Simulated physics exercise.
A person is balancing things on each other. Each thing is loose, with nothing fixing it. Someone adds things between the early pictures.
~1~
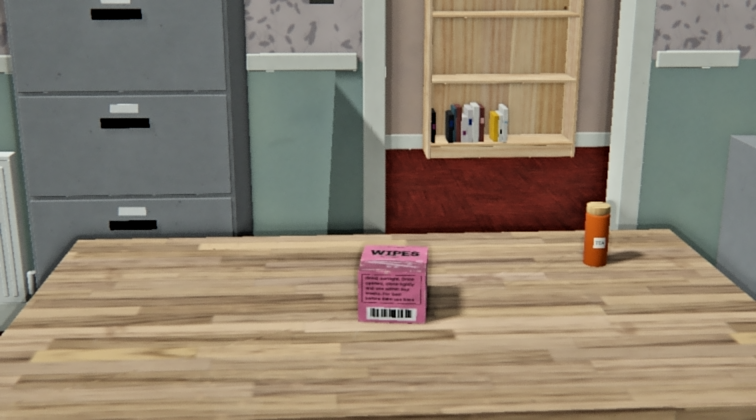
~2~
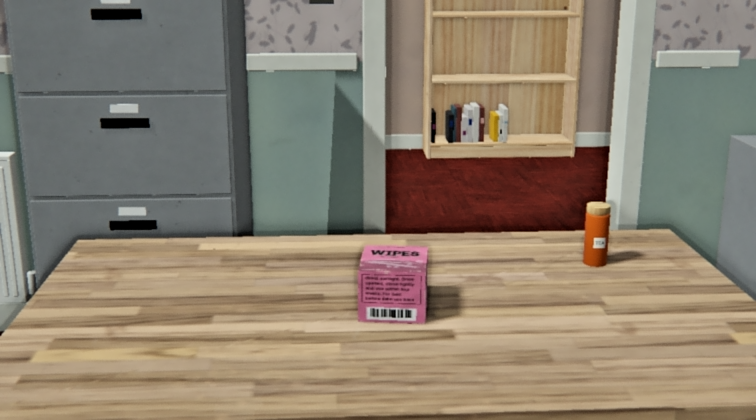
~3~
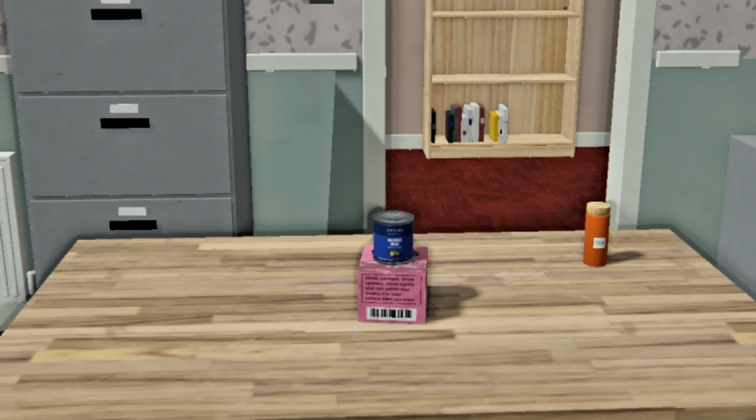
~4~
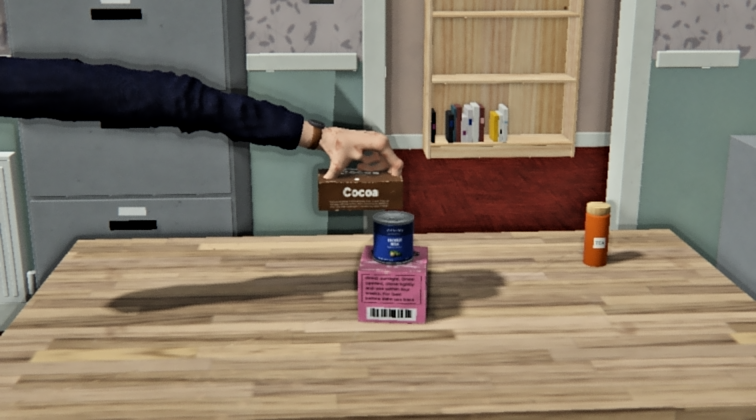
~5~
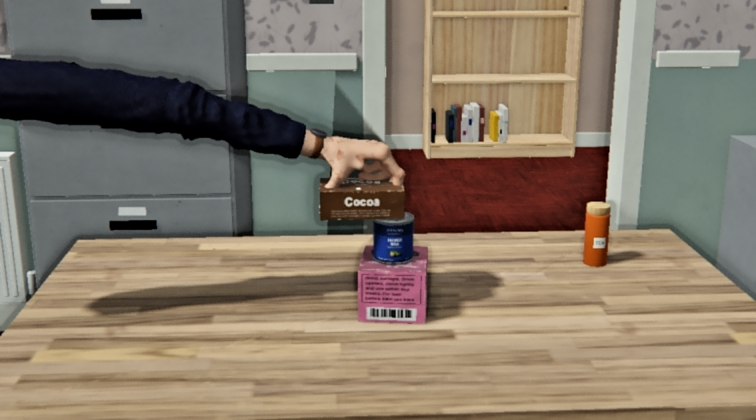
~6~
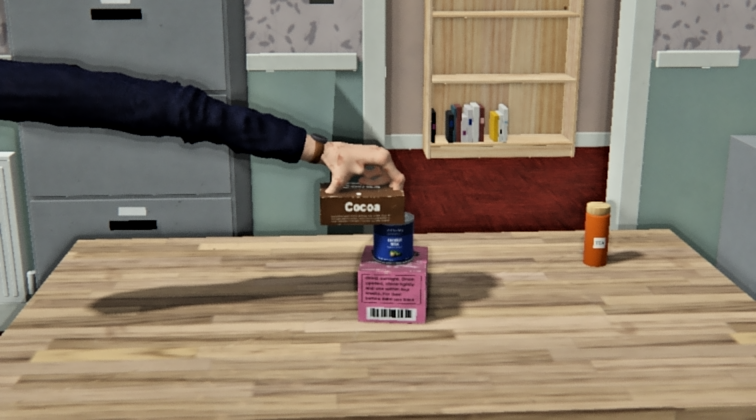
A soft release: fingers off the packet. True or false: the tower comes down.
True.
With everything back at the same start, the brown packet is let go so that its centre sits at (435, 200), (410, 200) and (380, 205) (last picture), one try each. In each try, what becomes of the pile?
Lab note - try 1: Collapse; try 2: No collapse; try 3: No collapse.
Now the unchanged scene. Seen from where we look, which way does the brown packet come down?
Direction of travel: Leftward.
Then, 0.30 s later than the last frame, brown packet now fallen.
Then, 0.40 s later than the last frame, things are still on the move.
Then, 0.80 s later than the last frame, as before.
Then, 1.90 s later than the last frame, nothing new.
When it is over, fallen, brown packet; the other 3 as before. End places, in pixels of the last picture, brown packet near (309, 301). The pile loses its balance.
